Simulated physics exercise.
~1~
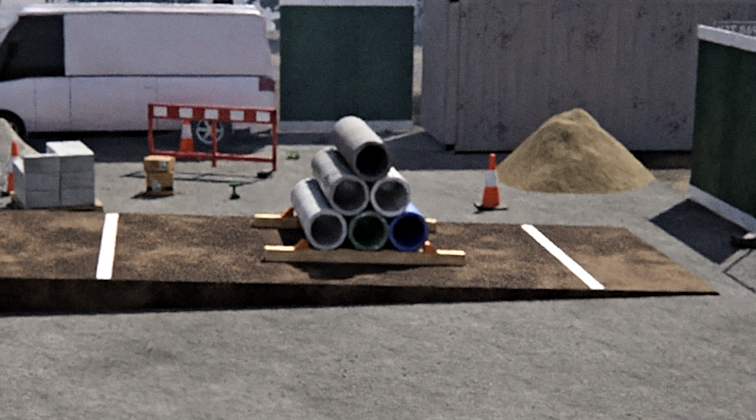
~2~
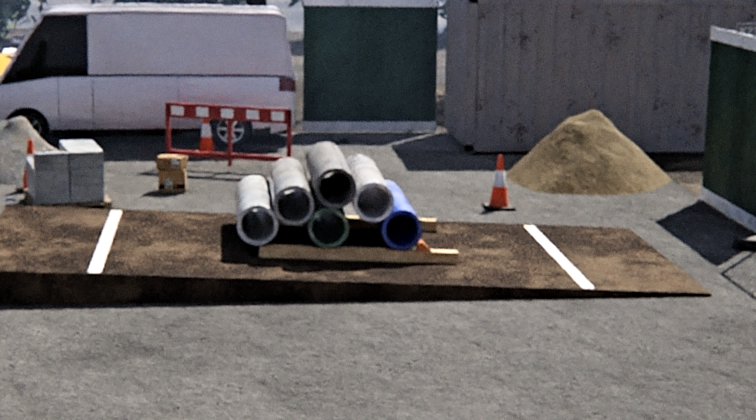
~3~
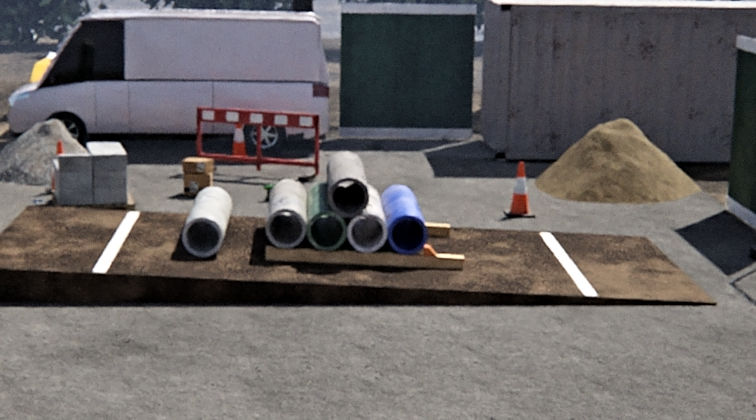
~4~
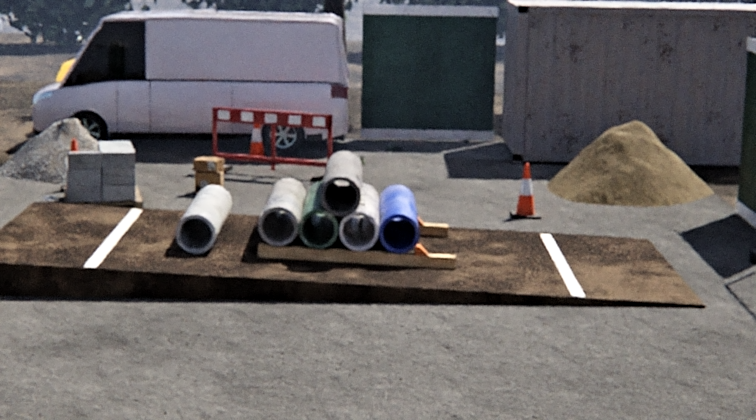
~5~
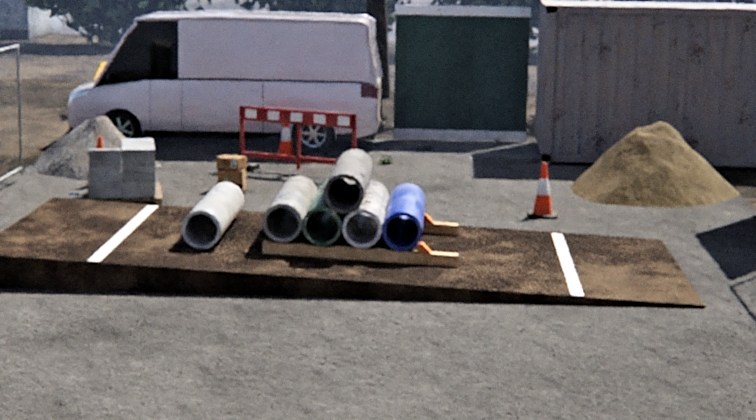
Stack of concrete pipes slumping on wooden bearers, one grey pipe rolling left and stopping before the white line, blue staying right.
